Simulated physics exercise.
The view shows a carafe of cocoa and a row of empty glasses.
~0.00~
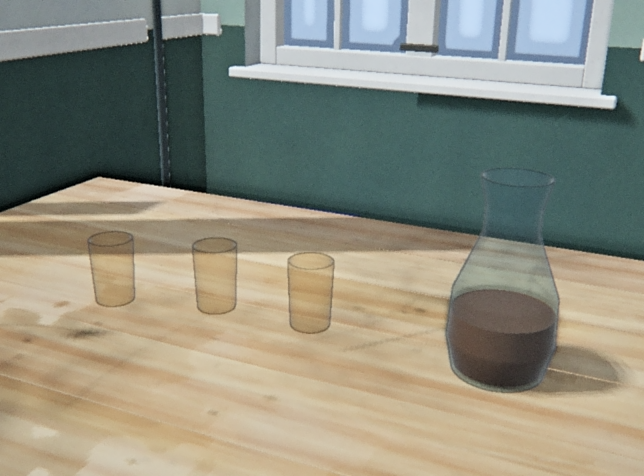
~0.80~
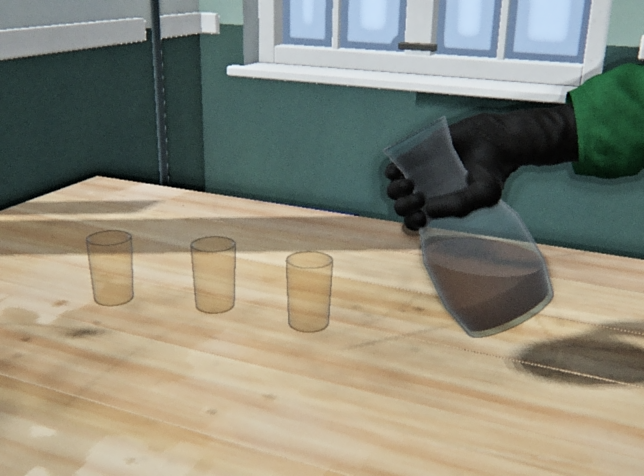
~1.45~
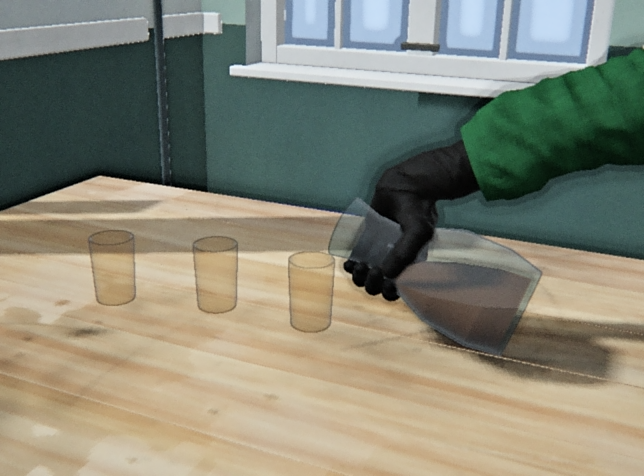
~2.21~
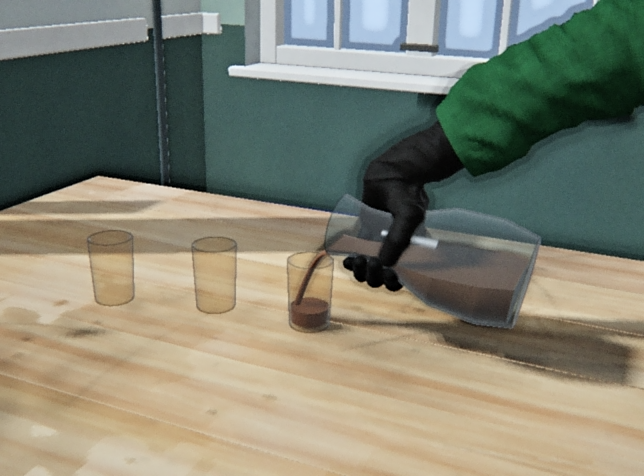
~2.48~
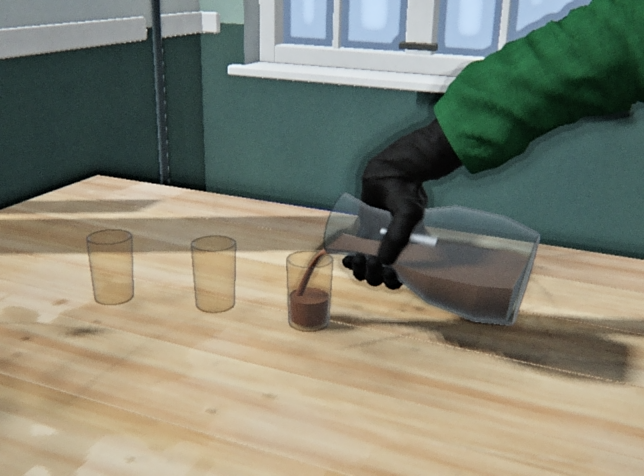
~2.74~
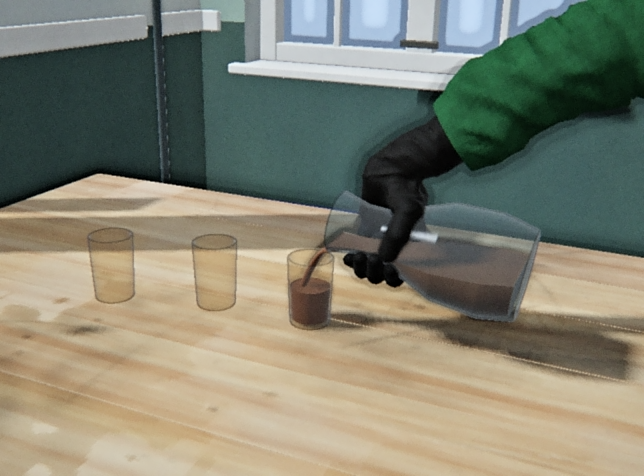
A black-gloved hand in a green sleeve grips a glass carafe of brown cocoa, lifts it and tips it leftward over a pale wooden table, seen from slightly above in a room with dark green walls and a white-framed window. Three clear, empty glasses stand in a row to the left. Cocoa streams into the nearest, rightmost glass, its level rising to about half.
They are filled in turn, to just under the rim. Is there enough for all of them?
It meets the need.
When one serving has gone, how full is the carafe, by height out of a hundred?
Around 25 per cent of its height.
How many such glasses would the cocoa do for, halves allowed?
It comes to roughly 4.5.
After 3.2 s, the first is about three quarters full.
After 6.9 s, the first is done and the carafe has about three quarters of its load.
After 14.3 s, all three are full and about a third of the cocoa is over.
